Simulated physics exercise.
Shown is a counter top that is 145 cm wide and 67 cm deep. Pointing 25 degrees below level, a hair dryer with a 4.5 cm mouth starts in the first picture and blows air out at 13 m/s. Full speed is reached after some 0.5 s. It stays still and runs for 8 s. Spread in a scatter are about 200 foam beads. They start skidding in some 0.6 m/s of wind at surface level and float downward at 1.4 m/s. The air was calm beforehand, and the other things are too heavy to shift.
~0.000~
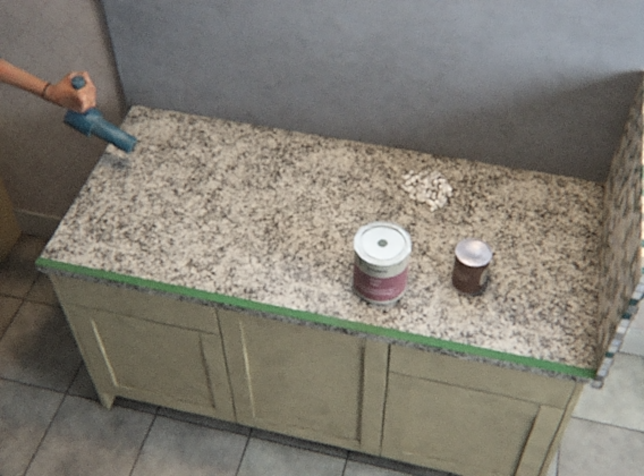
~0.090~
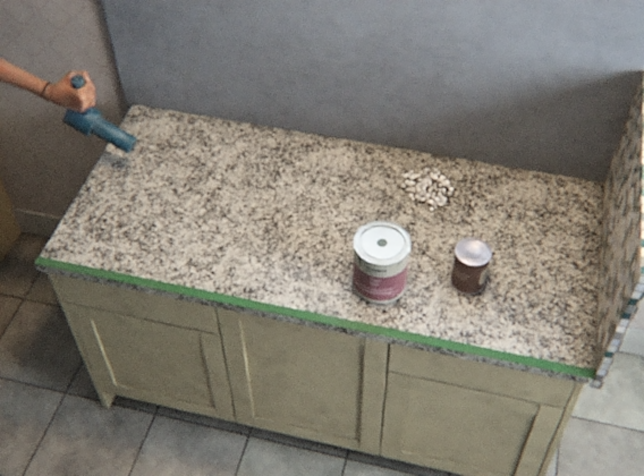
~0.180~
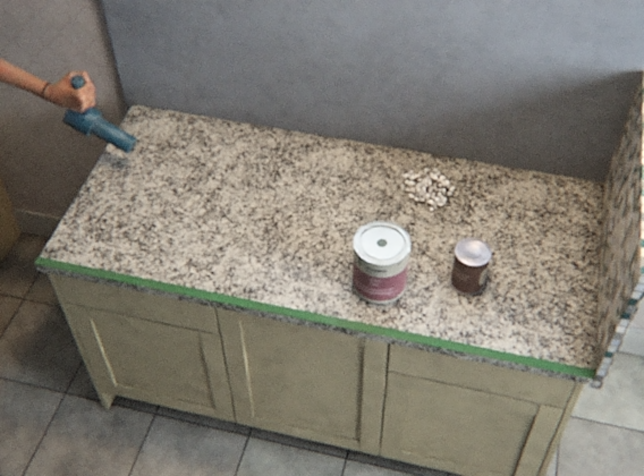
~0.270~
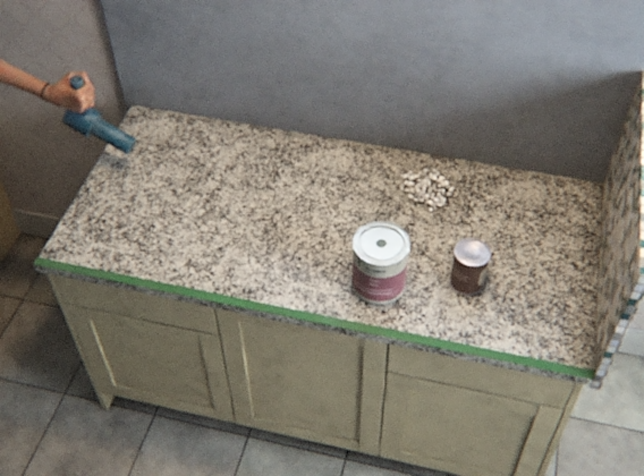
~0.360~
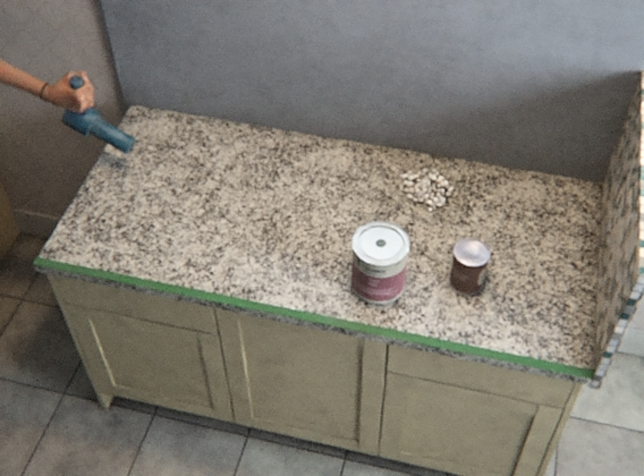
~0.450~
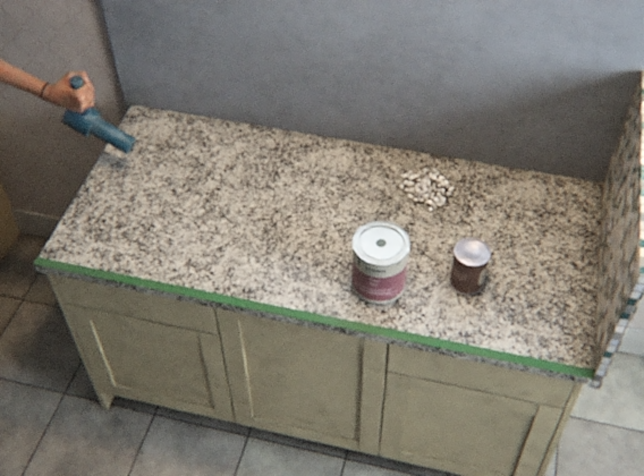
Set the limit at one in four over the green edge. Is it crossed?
No, the quarter limit holds.
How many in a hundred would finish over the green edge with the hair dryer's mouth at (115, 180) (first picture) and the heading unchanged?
The share would be near 0 %.
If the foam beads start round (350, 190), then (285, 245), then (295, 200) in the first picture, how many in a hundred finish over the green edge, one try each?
Roughly 0 %, then 100 %, then 30 %.
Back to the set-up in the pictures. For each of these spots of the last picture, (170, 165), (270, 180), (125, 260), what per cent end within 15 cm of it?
Roughly 0 %, 0 % and 0 %, in that order.
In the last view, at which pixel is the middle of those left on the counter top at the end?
Centre: Approx. (601, 216) px, last frame.
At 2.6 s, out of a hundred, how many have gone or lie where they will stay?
My guess would be around 25 %.
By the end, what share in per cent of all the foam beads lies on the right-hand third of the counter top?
100 %.
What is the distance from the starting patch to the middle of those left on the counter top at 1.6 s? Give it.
About 50 cm.
After 1.6 s, 78 % are on the move or not yet settled, 0 % are over the green edge; the middle of those still in play is near (602, 194).
After 2.6 s, 77 % are on the move or not yet settled, 0 % are over the green edge; the middle of those still in play is near (600, 209).
After 4.4 s, 70 % are on the move or not yet settled, 0 % are over the green edge; the middle of those still in play is near (602, 213).
After 8.0 s, at the end, 0 % are over the green edge; the middle of those still in play is near (601, 216).
